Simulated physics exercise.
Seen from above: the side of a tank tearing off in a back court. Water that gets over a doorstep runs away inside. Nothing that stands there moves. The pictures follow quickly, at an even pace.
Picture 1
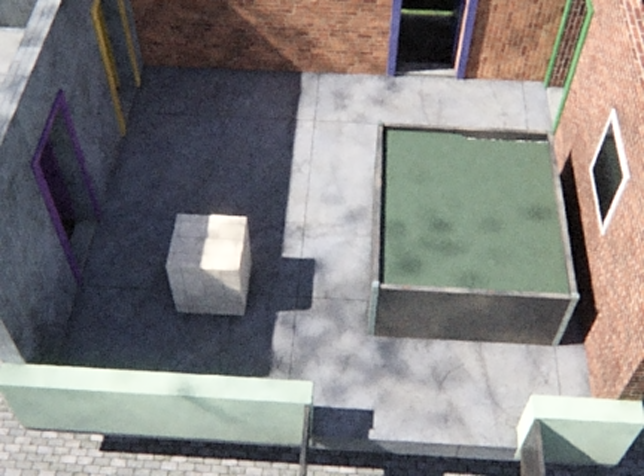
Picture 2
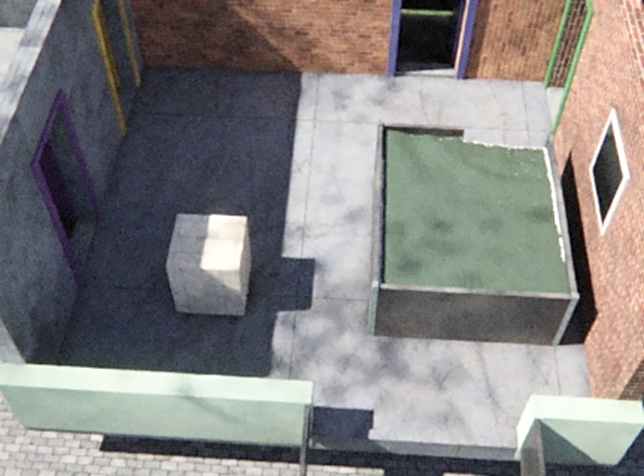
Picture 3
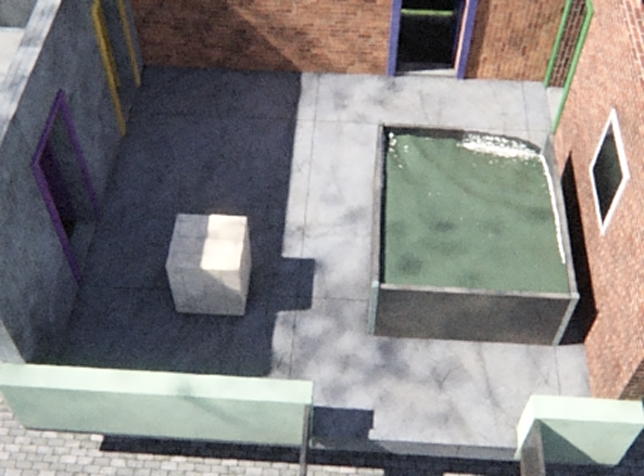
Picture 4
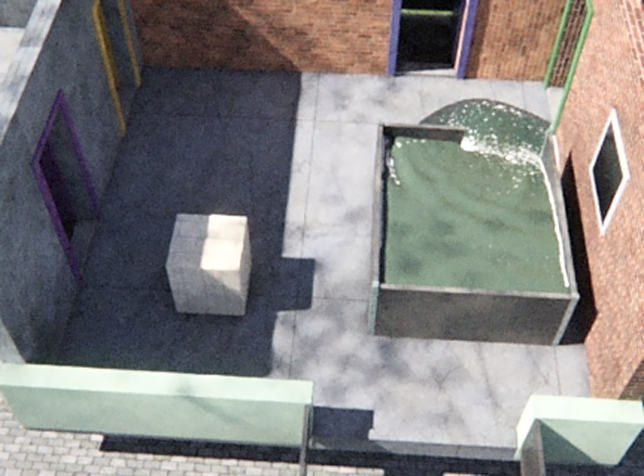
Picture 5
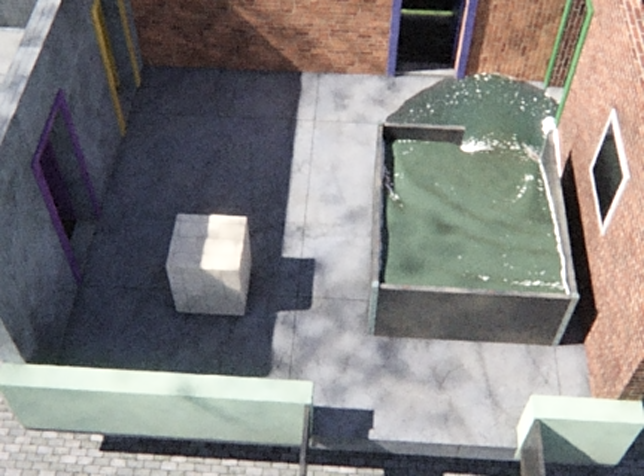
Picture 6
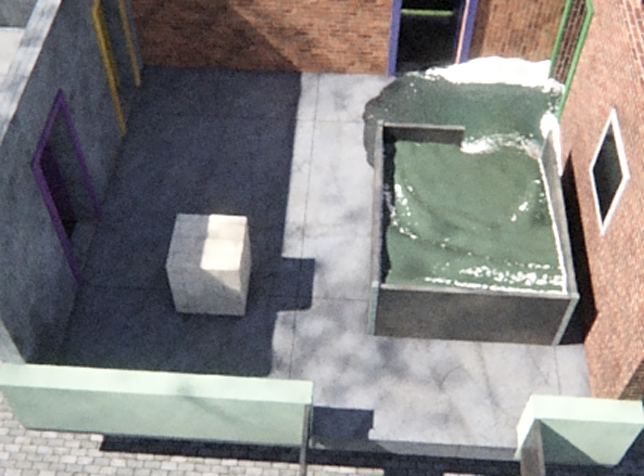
In a back court, green water pours from a tank's far side and spreads outward.
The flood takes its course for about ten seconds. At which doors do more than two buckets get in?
One by one: The yellow door lets in a lot; the blue door lets in a lot; the purple door admits no more than that; the green door lets in a lot.
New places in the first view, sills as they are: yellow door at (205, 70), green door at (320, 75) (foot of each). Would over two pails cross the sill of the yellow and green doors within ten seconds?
The yellow one is over, the green one goes over.
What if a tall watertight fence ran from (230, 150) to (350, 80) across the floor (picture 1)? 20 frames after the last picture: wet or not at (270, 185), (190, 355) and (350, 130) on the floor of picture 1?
As listed: Flooded, dry, flooded.
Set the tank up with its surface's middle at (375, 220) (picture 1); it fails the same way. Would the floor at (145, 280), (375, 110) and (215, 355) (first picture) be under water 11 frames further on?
As listed: No water, awash, dry.
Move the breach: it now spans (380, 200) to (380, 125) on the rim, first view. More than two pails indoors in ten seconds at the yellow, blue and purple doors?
Then: The yellow door floods, the blue door takes less, the purple door is over.
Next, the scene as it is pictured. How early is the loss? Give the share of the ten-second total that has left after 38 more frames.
Roughly 80 per cent.
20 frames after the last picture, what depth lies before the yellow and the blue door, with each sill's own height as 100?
Near 480 and 290 in a hundred.
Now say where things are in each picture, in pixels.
Still water in the tank at (468, 208), in the first frame.
Water pours out on the tank's far side and has run to a hidden place, in the second frame.
Water pours out on the tank's far side and has run to a hidden place, in the third frame.
The front is at (475, 102), out from the gap on the tank's far side, in the fourth frame.
Water pours out on the tank's far side and has run to (518, 82), in the fifth frame.
Water pours out on the tank's far side and has run to (404, 77), in the sixth frame.
A moment on, water covers 20 % of the floor; the yellow door not reached, the blue door over two buckets in, the purple door not reached, the green door far over two buckets in.
Next, water covers 25 % of the floor; the yellow door not reached, the blue door far over two buckets in, the purple door not reached, the green door far over two buckets in.
Then, water covers 50 % of the floor; the yellow door over two buckets in, the blue door far over two buckets in, the purple door not reached, the green door far over two buckets in.
Later, water covers 70 % of the floor; the yellow door far over two buckets in, the blue door far over two buckets in, the purple door wet at the sill, nothing in, the green door far over two buckets in.
In the end, water covers 95 % of the floor; the yellow door far over two buckets in, the blue door far over two buckets in, the purple door under two buckets in, the green door far over two buckets in.
